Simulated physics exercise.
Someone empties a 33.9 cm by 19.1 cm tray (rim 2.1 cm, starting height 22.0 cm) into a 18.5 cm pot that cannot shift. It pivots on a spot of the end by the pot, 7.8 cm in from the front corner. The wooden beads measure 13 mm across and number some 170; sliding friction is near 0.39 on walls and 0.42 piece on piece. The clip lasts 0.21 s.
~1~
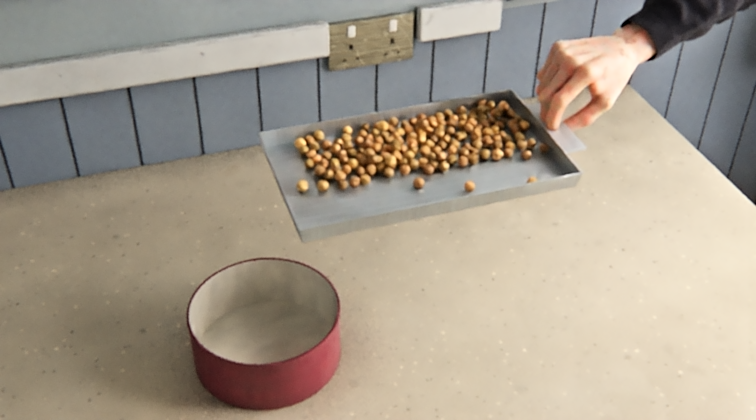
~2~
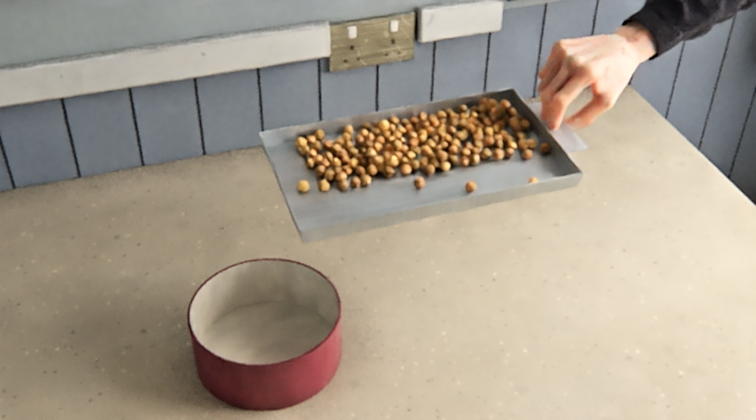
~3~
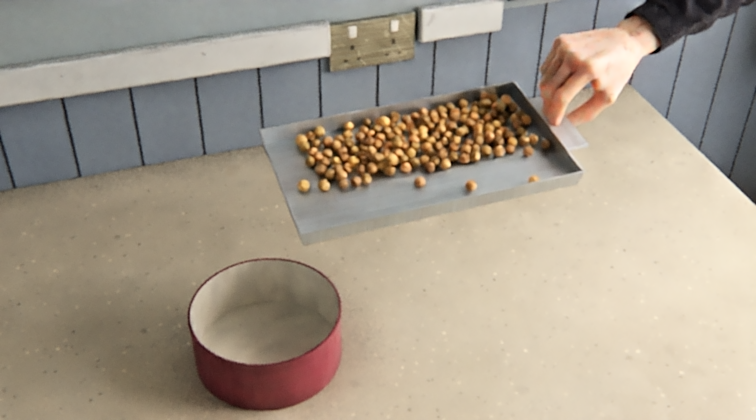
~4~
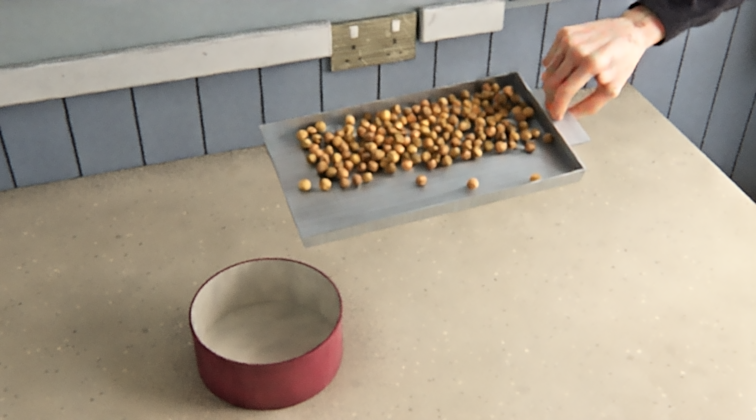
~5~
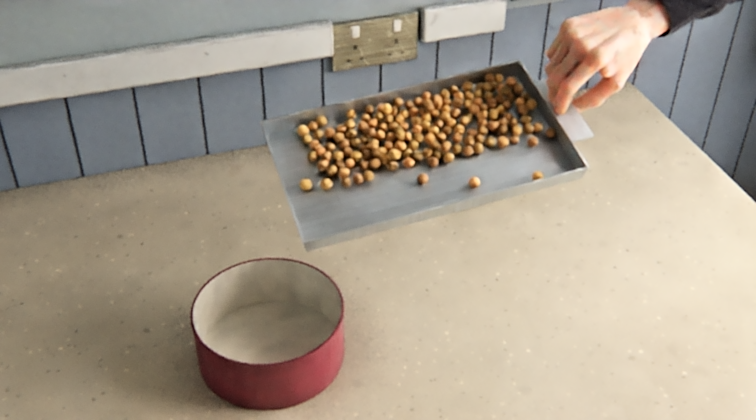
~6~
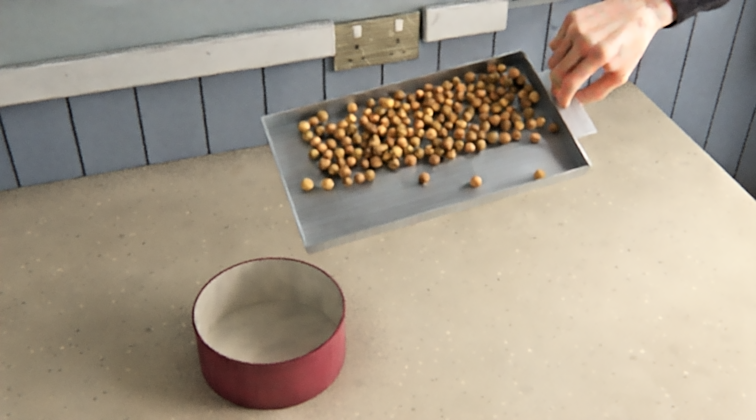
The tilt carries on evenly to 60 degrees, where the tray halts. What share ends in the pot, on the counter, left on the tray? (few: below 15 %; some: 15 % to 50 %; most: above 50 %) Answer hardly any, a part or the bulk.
Pot hardly any, counter a part, tray the bulk.
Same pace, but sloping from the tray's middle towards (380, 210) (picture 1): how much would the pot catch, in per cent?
Some 25 per cent.
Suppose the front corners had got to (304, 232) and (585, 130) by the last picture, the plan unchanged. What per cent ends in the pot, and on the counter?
Pot 20, counter 5.
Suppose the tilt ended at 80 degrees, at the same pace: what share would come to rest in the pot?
Then about 35 per cent.
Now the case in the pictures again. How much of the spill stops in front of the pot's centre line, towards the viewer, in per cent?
About 100 per cent.
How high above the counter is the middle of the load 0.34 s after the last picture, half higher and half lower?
About 24 cm.
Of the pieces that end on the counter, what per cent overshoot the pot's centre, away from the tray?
Some 20 per cent.
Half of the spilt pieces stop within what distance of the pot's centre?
About 20 cm.
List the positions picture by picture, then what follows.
In the first picture, tray tilt 0 degrees, front corners at (302, 227) and (578, 171); middle of the pieces at (421, 141); pot at (264, 308).
In the second picture, tray tilt 1 degrees, front corners at (302, 229) and (579, 172); middle of the pieces at (422, 140).
In the third picture, tray tilt 3 degrees, front corners at (303, 231) and (580, 170), lowest corner left front; middle of the pieces at (422, 137).
In the fourth picture, tray tilt 7 degrees, front corners at (304, 235) and (582, 168), lowest corner left front; middle of the pieces at (424, 132).
In the fifth picture, tray tilt 12 degrees, front corners at (306, 239) and (585, 166), lowest corner left front; middle of the pieces at (426, 126).
In the sixth picture, tray tilt 16 degrees, front corners at (307, 243) and (587, 164), lowest corner left front; middle of the pieces at (427, 121); pot at (269, 308).
Then, 0.20 s after the last picture, tilt 39 degrees; the tray holds 100 %, the pot 0 %.
Then, 0.34 s after the last picture, tilt 54 degrees; the tray holds 100 %, the pot 0 %.
Then, 0.60 s after the last picture, tilt 60 degrees; the tray holds 85 %, the pot 0 %.
In the end, pot 5 %, counter 25 %, tray 70 %.
